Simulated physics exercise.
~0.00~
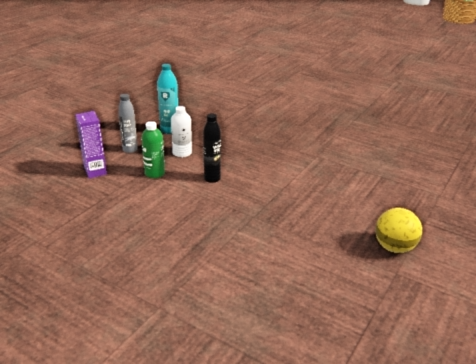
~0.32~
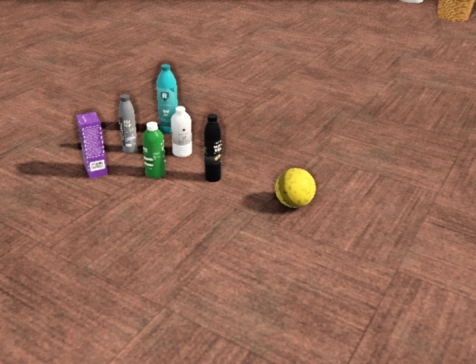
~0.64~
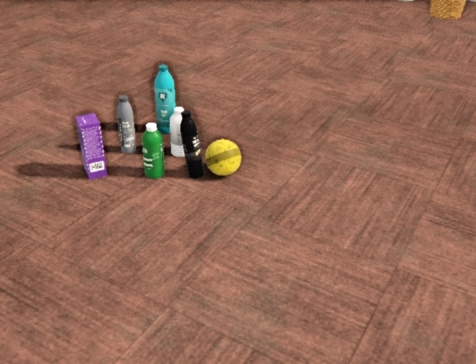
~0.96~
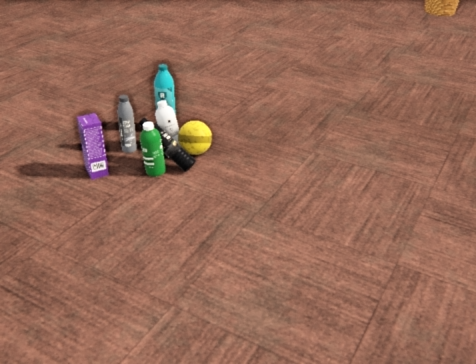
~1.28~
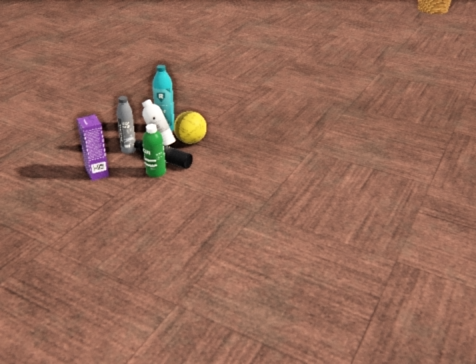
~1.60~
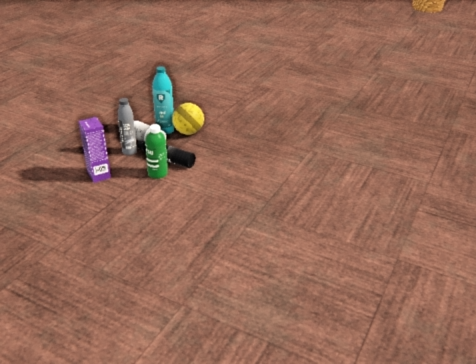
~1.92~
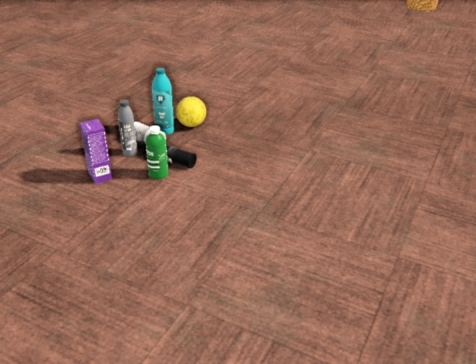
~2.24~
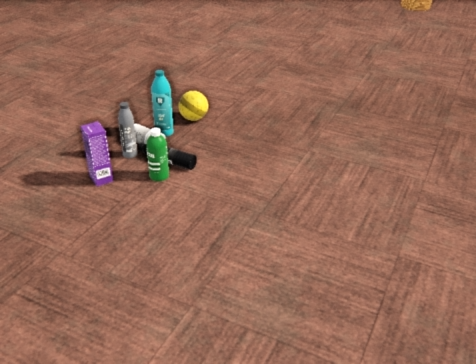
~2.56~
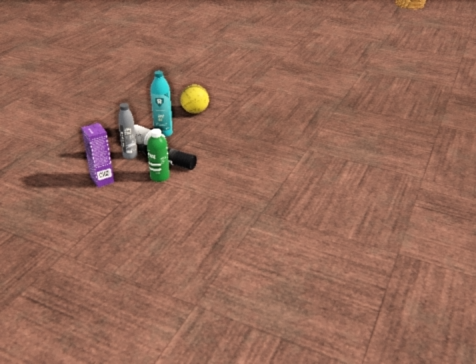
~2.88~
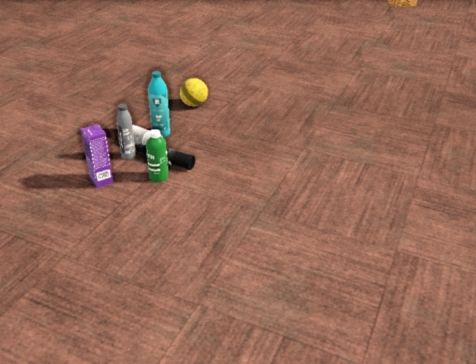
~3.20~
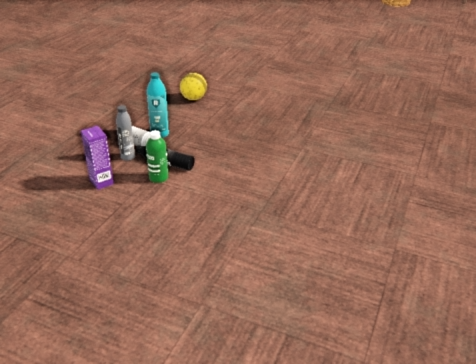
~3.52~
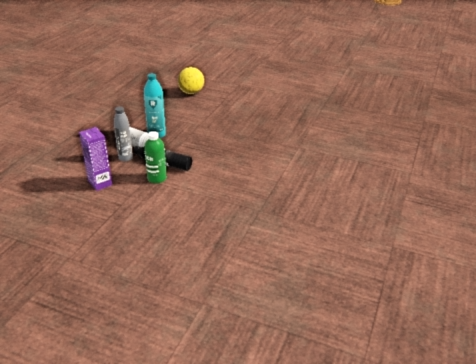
The footage shows a yellow ball rolling left across a reddish-brown floor into a group of bottles and a purple carton, toppling the black bottle and then the white one, before rolling away behind the turquoise bottle, which stays upright with the green bottle, grey bottle and carton.
